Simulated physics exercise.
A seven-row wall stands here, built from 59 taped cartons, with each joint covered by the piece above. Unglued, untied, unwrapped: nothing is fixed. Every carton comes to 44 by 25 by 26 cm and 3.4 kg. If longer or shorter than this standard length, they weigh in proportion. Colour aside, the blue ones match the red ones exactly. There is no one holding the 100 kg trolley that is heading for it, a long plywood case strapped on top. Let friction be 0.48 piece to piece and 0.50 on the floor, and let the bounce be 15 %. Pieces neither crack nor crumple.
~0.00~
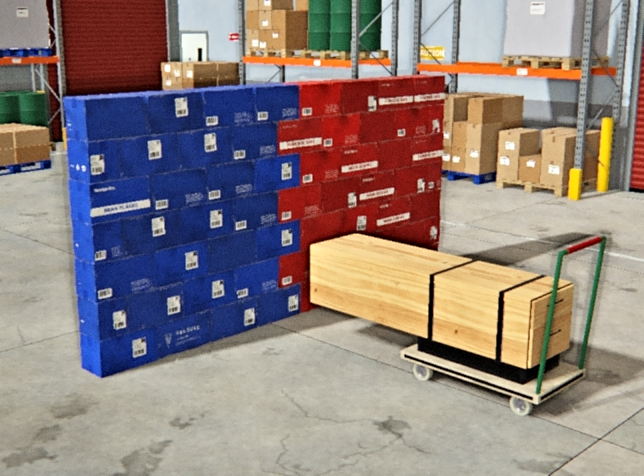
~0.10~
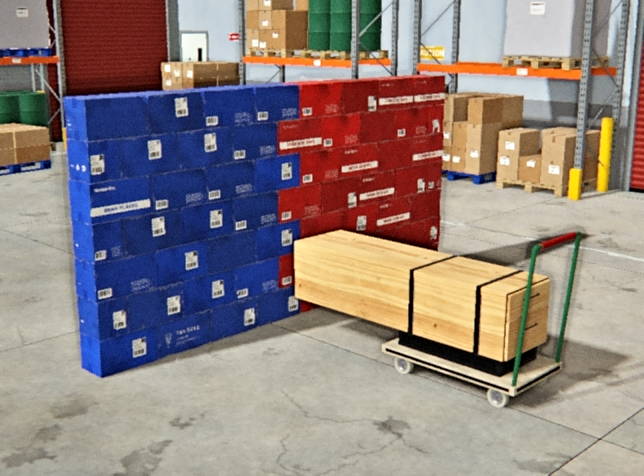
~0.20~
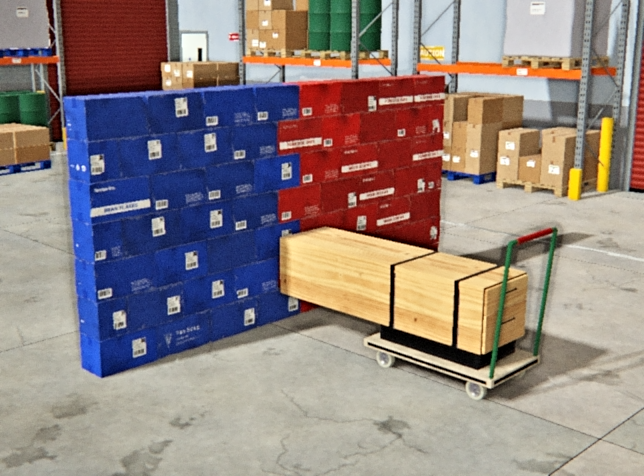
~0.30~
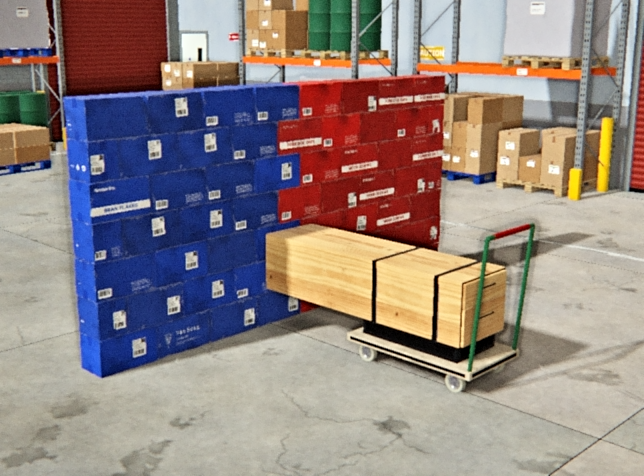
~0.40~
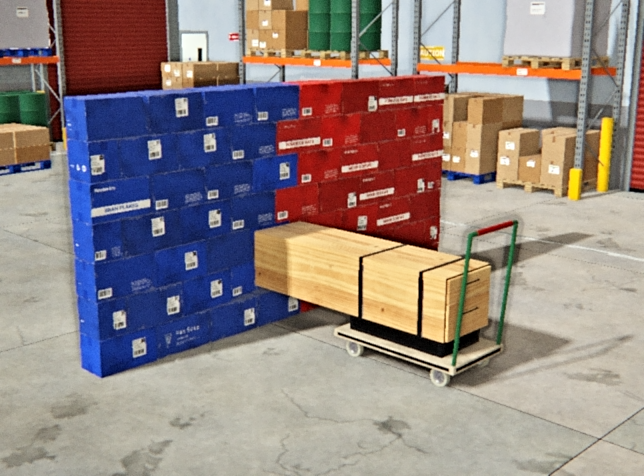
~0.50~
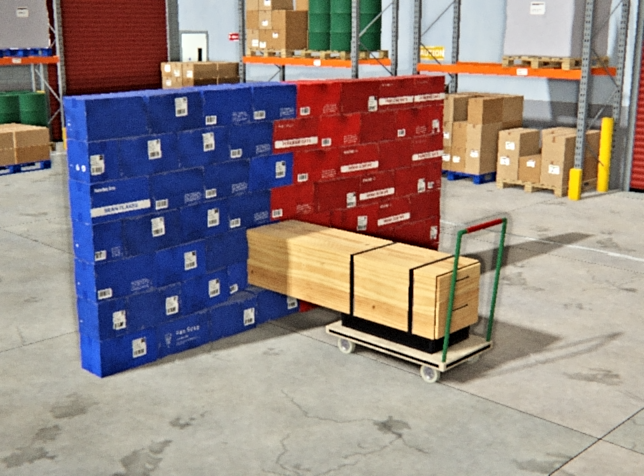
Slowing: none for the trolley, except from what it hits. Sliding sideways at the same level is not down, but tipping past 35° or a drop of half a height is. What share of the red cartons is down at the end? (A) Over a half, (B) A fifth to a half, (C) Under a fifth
Option B: A fifth to a half.
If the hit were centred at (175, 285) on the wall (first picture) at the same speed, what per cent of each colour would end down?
Down at the end: Red 10 percent, blue 80 percent.
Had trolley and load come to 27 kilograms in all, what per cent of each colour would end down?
The split would be red 0, then blue 0 per cent.
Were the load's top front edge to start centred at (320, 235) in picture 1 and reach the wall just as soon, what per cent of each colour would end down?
Result - red: 0%; blue: 0%.
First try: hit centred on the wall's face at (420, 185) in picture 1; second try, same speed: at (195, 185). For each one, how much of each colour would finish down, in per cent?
Down by colour - red: 60%, then 10%; blue: 0%, then 60%.
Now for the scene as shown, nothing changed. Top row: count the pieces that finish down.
Top row tally: 7.
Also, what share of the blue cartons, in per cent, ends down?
Blue share down - 50 in a hundred.
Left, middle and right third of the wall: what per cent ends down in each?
The thirds come out at 40 on the left, 80 in the middle and 20 on the right, in per cent.
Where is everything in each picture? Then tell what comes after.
In the first frame (pixels give the middle of a visible side), load (316, 264) 49 cm short of the wall; top red carton (361, 97); top blue carton (278, 104); none has stirred.
In the second frame, load (300, 260) 33 cm short of the wall; top red carton (361, 97).
In the third frame, load (285, 256) 17 cm short of the wall; top red carton (361, 97).
In the fourth frame, load (271, 252) 20 mm short of the wall; top red carton (361, 97).
In the fifth frame, load (260, 249) 10 cm into the wall's line; top red carton (361, 97); movement in 8 of them.
In the sixth frame, load (252, 247) 18 cm into the wall's line; top red carton (361, 97); top blue carton (276, 103) 28 mm from its place; steepest lean 4°, the carton at (279, 302); movement in 18 of them.
After 1.22 s, load 26 cm past the wall's line, stopped; 1 of the 31 red cartons down (1 of 59 in all colours); top red carton 7° from how it stood; top blue carton 10° from how it stood.
After 1.86 s, load 26 cm past the wall's line, stopped; 6 of the 31 red cartons down (21 of 59 in all colours); top red carton 33° from how it stood, 15 cm lower; top blue carton 40° from how it stood, 30 cm lower.
After 2.28 s, load 26 cm past the wall's line, stopped; 12 of the 31 red cartons down (27 of 59 in all colours); top red carton on its side; top blue carton on its side.
In the end (3.8 s), load 26 cm past the wall's line, stopped; 12 of the 31 red cartons down (27 of 59 in all colours); top red carton on its side; top blue carton on its side. That is 39 per cent. From the last view, middles, top red carton near (274, 236), top blue carton near (140, 236).
